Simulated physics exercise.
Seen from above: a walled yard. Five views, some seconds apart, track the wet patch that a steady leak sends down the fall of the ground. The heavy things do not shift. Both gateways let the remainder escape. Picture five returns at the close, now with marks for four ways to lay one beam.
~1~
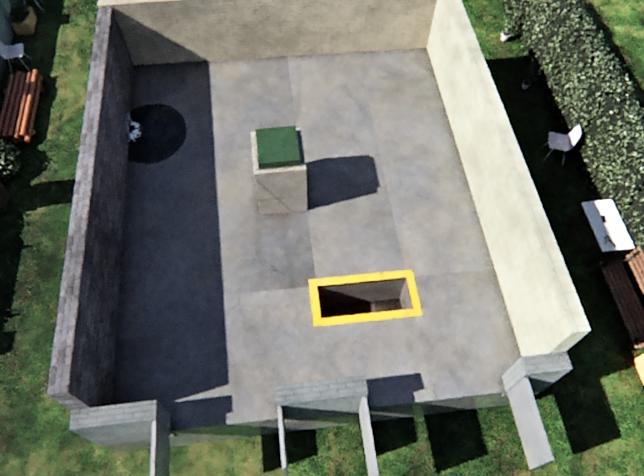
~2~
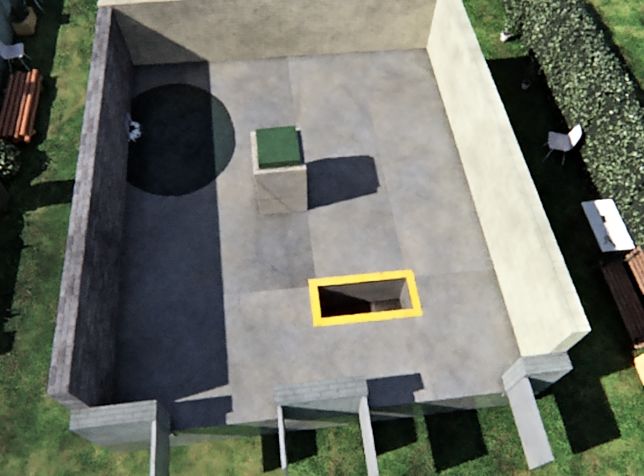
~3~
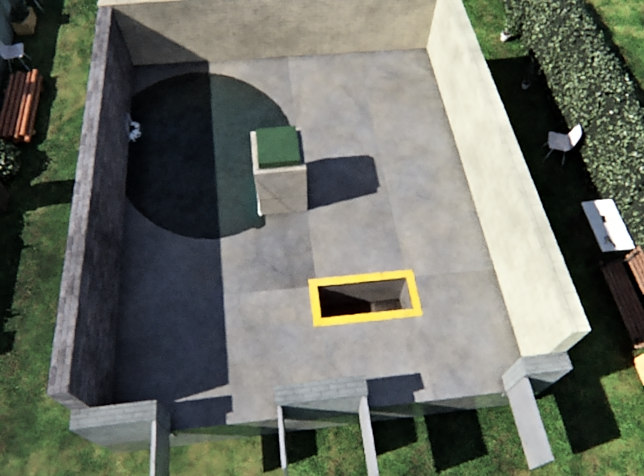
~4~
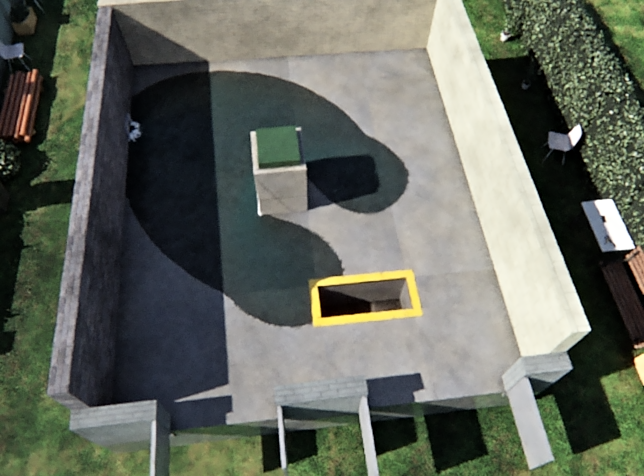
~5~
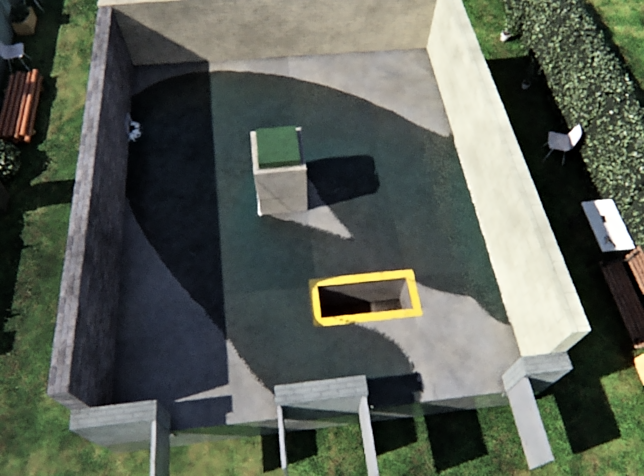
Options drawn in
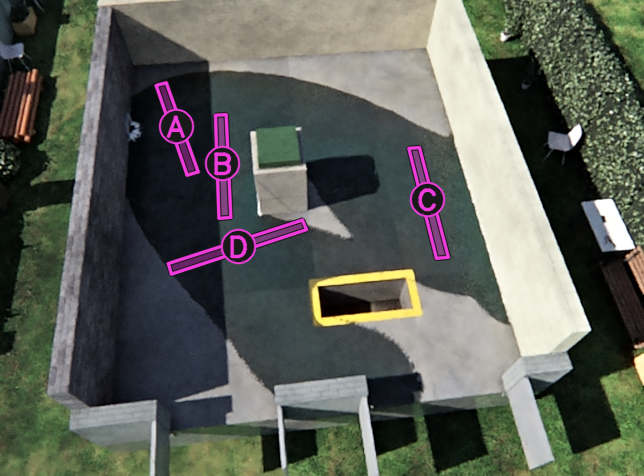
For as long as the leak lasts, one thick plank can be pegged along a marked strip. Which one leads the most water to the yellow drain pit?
Take C.
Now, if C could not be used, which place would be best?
A it is.
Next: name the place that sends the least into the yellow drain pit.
Place D.
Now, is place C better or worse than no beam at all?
It is better.
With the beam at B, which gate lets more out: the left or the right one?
The right one.
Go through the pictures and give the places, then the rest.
In the first frame, outfall at (128, 127); yellow drain pit at (365, 297); open gate at (432, 384); open gate at (225, 408); front seen at (180, 133), 3 % of the ground wet; yellow drain pit still dry.
In the second frame, front seen at (207, 181), 10 % of the ground wet; yellow drain pit still dry.
In the third frame, front seen at (258, 218), 21 % of the ground wet; yellow drain pit still dry.
In the fourth frame, front seen at (397, 189), 38 % of the ground wet; yellow drain pit still dry.
In the fifth frame, front seen at (496, 305), 58 % of the ground wet; yellow drain pit taking water.
On the marked copy, A from (161, 84) to (192, 173); B from (224, 217) to (220, 114); C from (442, 257) to (414, 147); D from (169, 268) to (304, 224).
With A, about 23 % of the stream goes into the yellow drain pit, about 77 % out by the gates.
With B, about 11 % of the stream goes into the yellow drain pit, about 89 % out by the gates.
With C, about 36 % of the stream goes into the yellow drain pit, about 64 % out by the gates.
With D, about 6 % of the stream goes into the yellow drain pit, about 94 % out by the gates.
